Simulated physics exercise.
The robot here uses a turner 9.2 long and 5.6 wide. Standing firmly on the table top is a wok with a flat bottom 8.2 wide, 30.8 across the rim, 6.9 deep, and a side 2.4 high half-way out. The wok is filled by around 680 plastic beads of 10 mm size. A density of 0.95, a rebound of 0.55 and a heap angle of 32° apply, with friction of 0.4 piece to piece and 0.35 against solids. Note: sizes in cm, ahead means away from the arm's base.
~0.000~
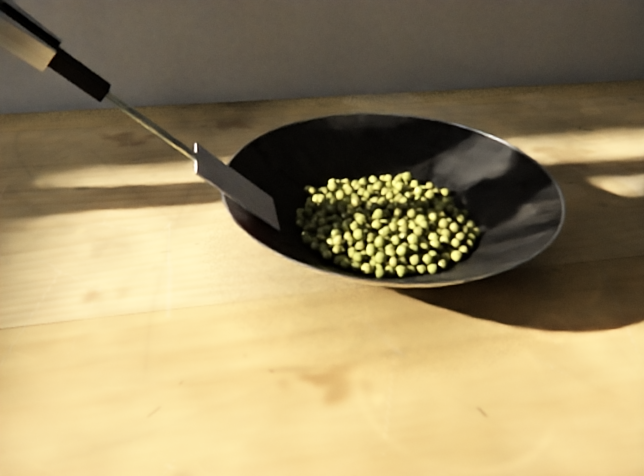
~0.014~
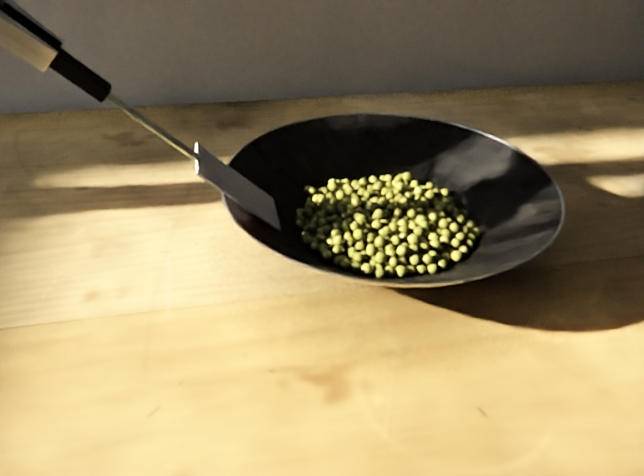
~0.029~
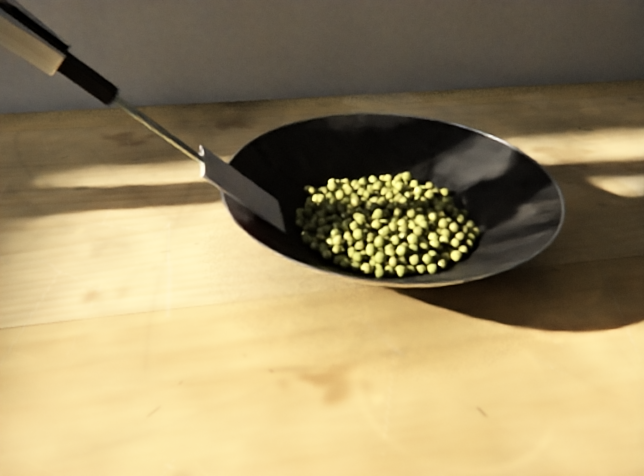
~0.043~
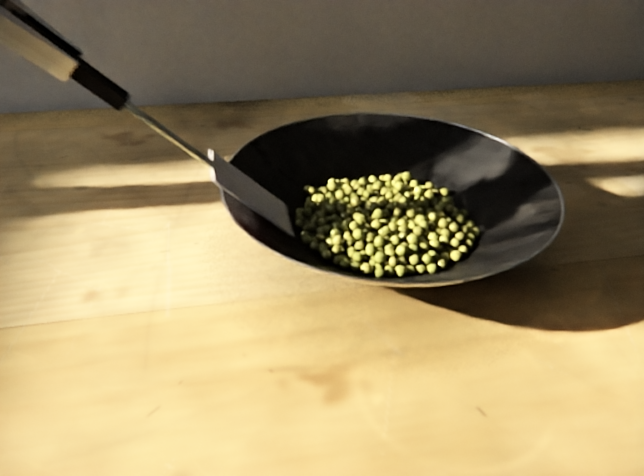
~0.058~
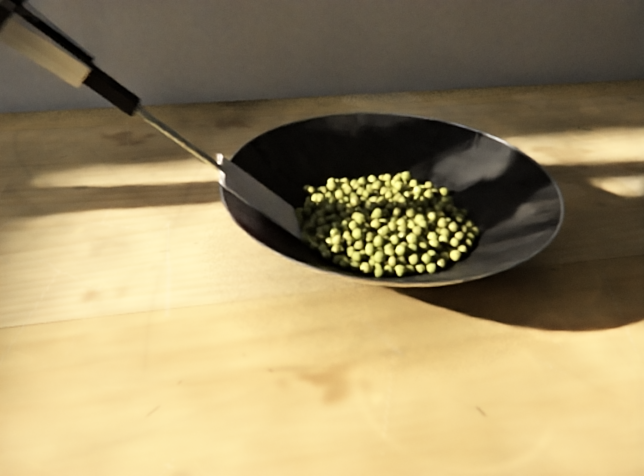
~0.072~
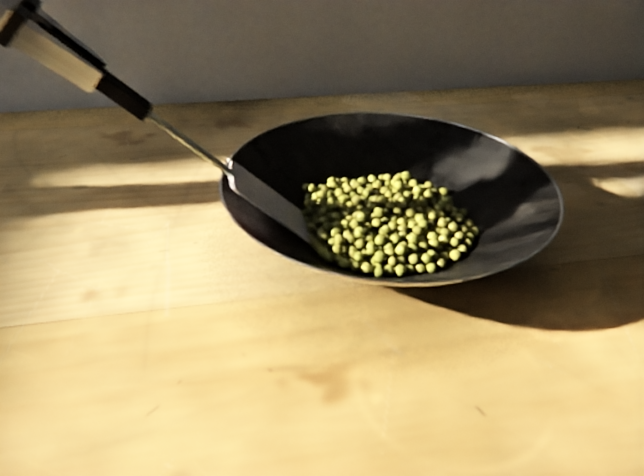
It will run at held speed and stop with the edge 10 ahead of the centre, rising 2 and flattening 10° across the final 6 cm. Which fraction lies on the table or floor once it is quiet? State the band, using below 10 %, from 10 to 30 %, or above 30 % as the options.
It falls below 10 %.
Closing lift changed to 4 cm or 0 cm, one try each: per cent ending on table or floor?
10 and 0 %.
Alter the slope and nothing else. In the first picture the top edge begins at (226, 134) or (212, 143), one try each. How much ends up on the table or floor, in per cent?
Around 5 per cent, then around 5 per cent.
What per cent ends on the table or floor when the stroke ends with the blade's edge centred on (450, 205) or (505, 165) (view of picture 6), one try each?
Respectively some 0 and 15 percent end on the table or floor.
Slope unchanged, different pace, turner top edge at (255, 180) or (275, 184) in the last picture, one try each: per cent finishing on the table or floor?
Respectively, some 20 and 25 per cent.
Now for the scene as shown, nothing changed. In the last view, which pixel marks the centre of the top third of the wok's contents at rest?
Somewhere around (473, 190) in the last picture.
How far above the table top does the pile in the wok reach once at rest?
About 7.5 cm above the table.
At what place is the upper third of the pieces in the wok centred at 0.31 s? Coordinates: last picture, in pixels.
Centre: Approx. (457, 191) in the last view.
After 0.19 s, sloping 44°, highest piece 4 above the table; 683 in the wok.
After 0.31 s, sloping 41°, highest piece 6 above the table; 683 in the wok.
After 0.57 s, sloping 34°, highest piece 8 above the table; 656 in the wok, 16 on the table or floor, 11 on the blade or in flight.
After 1.62 s, sloping 34°, highest piece 7 above the table; 655 in the wok, 28 on the table or floor.
In the end, 655 in the wok, 28 on the table or floor. That is 4 % on the table or floor.
